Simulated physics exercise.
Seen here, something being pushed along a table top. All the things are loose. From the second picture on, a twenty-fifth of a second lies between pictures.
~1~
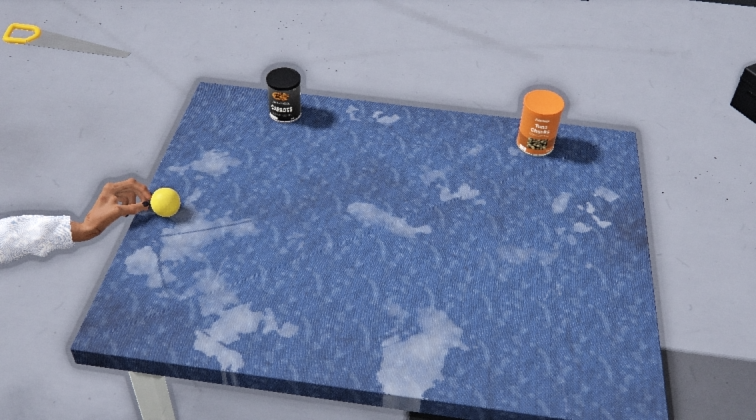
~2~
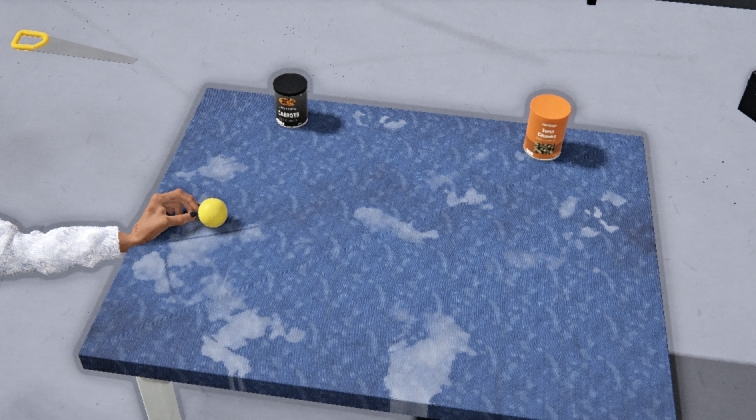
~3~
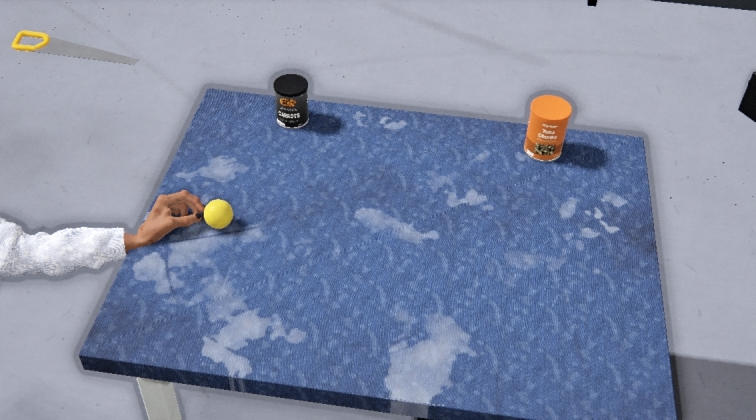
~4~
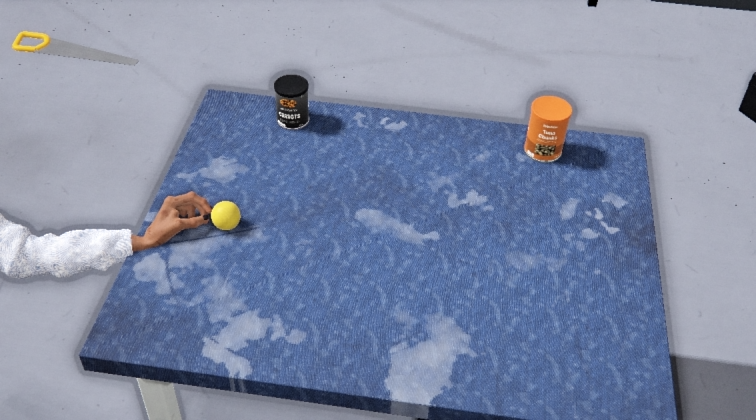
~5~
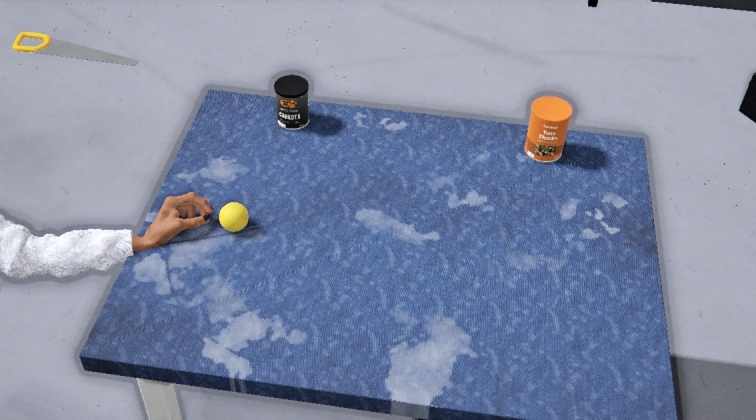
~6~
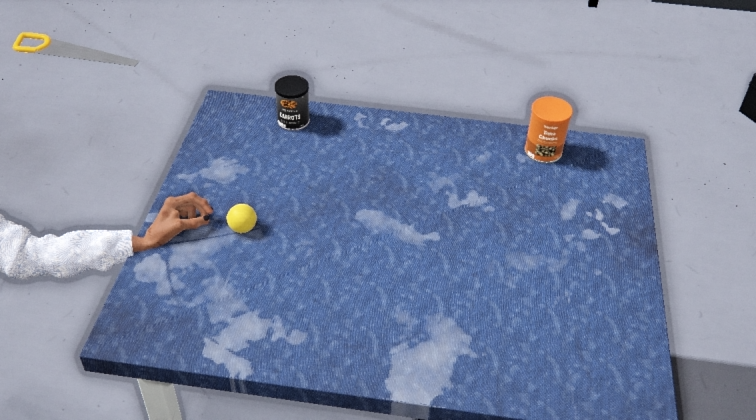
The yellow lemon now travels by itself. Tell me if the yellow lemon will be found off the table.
The yellow lemon is still on the table.
Then, 0.10 s after the last picture, yellow lemon rolled about its own width near (259, 220).
Then, 0.30 s after the last picture, yellow lemon rolled well along near (287, 224).
Then, 0.60 s after the last picture, yellow lemon rolled well along near (313, 227).
At rest, moved from the start, yellow lemon. Seen from the same camera at the end, yellow lemon near (320, 228).
